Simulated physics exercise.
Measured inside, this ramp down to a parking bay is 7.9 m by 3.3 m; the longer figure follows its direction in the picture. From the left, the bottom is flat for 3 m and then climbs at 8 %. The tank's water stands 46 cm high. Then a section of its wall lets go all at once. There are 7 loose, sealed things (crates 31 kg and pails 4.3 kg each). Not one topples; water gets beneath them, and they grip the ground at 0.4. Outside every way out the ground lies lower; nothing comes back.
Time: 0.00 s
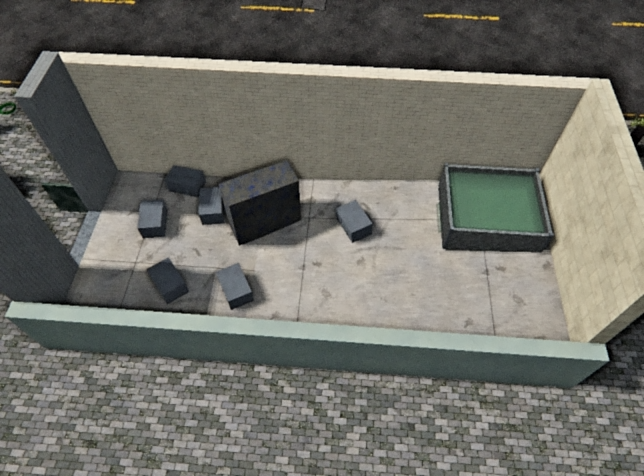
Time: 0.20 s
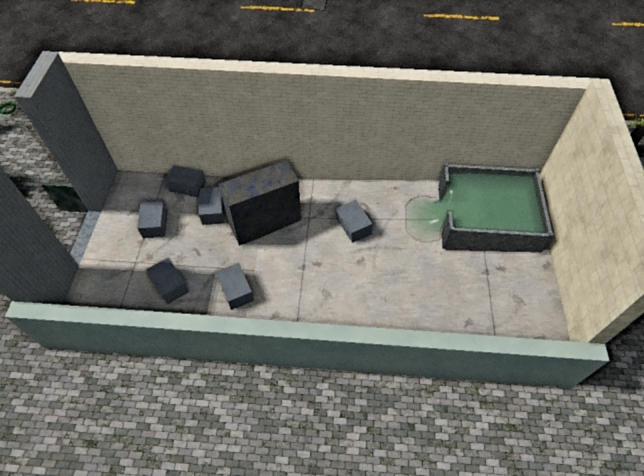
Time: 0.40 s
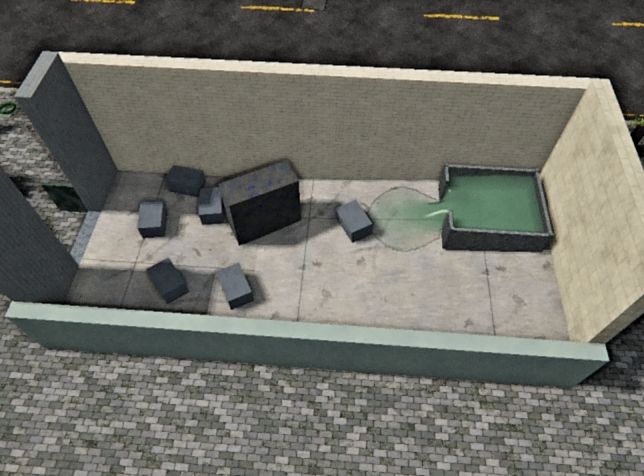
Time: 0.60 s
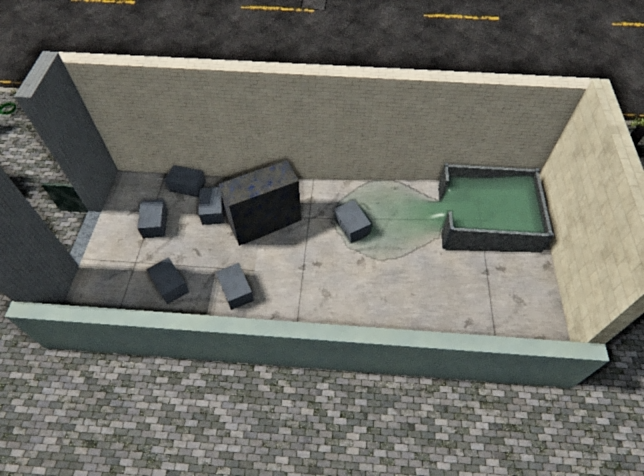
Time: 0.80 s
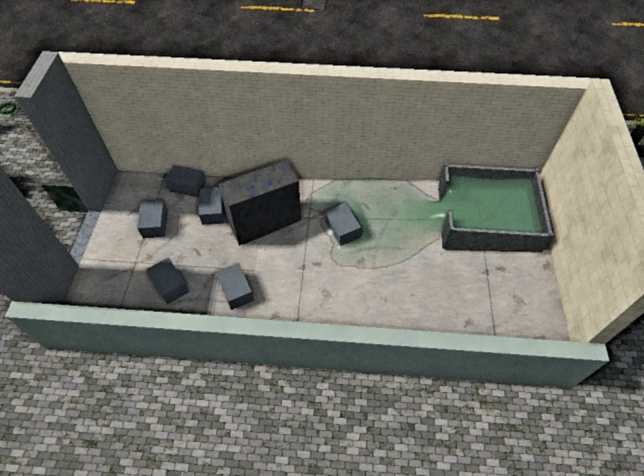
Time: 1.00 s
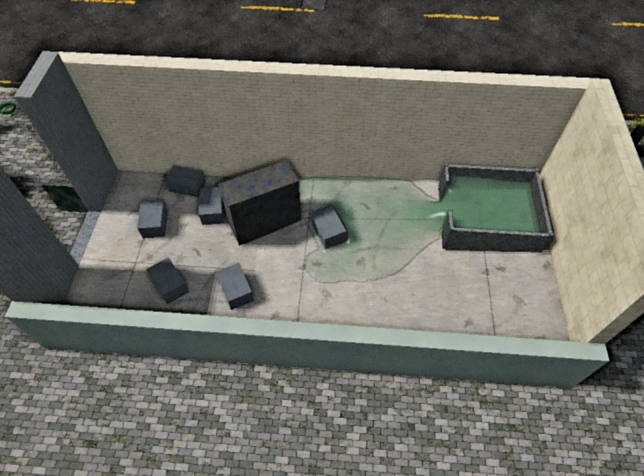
Green water in a dark-walled tank stands at the right end of a long walled ramp, seen from high above, with grey cobbles in front and a yellow-marked road behind. Several dark grey blocks and one larger dark block sit on the pale floor, mostly at left. The tank's left side opens, water spreads leftward across the floor, and the nearest block slides slightly left while the others and the camera stay still.
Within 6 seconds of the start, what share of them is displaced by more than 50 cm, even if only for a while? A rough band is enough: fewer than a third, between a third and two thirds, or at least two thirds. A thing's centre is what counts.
I would say between a third and two thirds.
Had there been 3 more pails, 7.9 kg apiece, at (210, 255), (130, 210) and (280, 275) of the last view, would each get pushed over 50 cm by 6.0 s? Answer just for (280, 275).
The shift is above the mark.
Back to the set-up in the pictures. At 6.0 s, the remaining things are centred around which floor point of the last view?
Around (183, 244).
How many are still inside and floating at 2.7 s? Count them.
At that time, 0.
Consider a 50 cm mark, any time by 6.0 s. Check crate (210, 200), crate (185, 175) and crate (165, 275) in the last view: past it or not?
Below the mark, above the mark, below the mark.
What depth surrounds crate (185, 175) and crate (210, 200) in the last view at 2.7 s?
Roughly 6 and 6 cm.
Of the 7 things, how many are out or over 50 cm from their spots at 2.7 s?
By my tally, 2.
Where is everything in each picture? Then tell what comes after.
The first picture shows a crate at (355, 216), on the bottom; a crate at (165, 276), on the bottom; 1.9 m2 under water; 0 of 7 have shifted.
The second picture shows a crate at (355, 216), on the bottom; a crate at (165, 276) rests on the ground; water covers 2.4 m2; 0 of 7 have shifted.
The third picture shows a crate at (355, 216), on the bottom; a crate at (165, 276) rests on the ground; water covers 3.3 m2; 0 of 7 have shifted.
The fourth picture shows a crate at (354, 216) rests on the ground; a crate at (165, 276) rests on the ground; 4.0 m2 under water; 0 of 7 have shifted.
The fifth picture shows a crate at (344, 219), on the bottom, 20 cm from its start; a crate at (165, 276), on the bottom; water covers 5.1 m2; 1 of 7 have shifted.
The sixth picture shows a crate at (330, 222) rests on the ground, 45 cm from its start; a crate at (165, 276), on the bottom; 6.2 m2 under water; 1 of 7 have shifted.
After 1.4 s 1 of 7 are over 50 cm from their spots; 0 afloat.
After 2.7 s 2 of 7 are over 50 cm from their spots; 0 afloat.
After 4.2 s 3 of 7 are over 50 cm from their spots; 1 afloat.
After 6.0 s 3 of 7 are over 50 cm from their spots, and 3 have been at some point; 0 afloat.
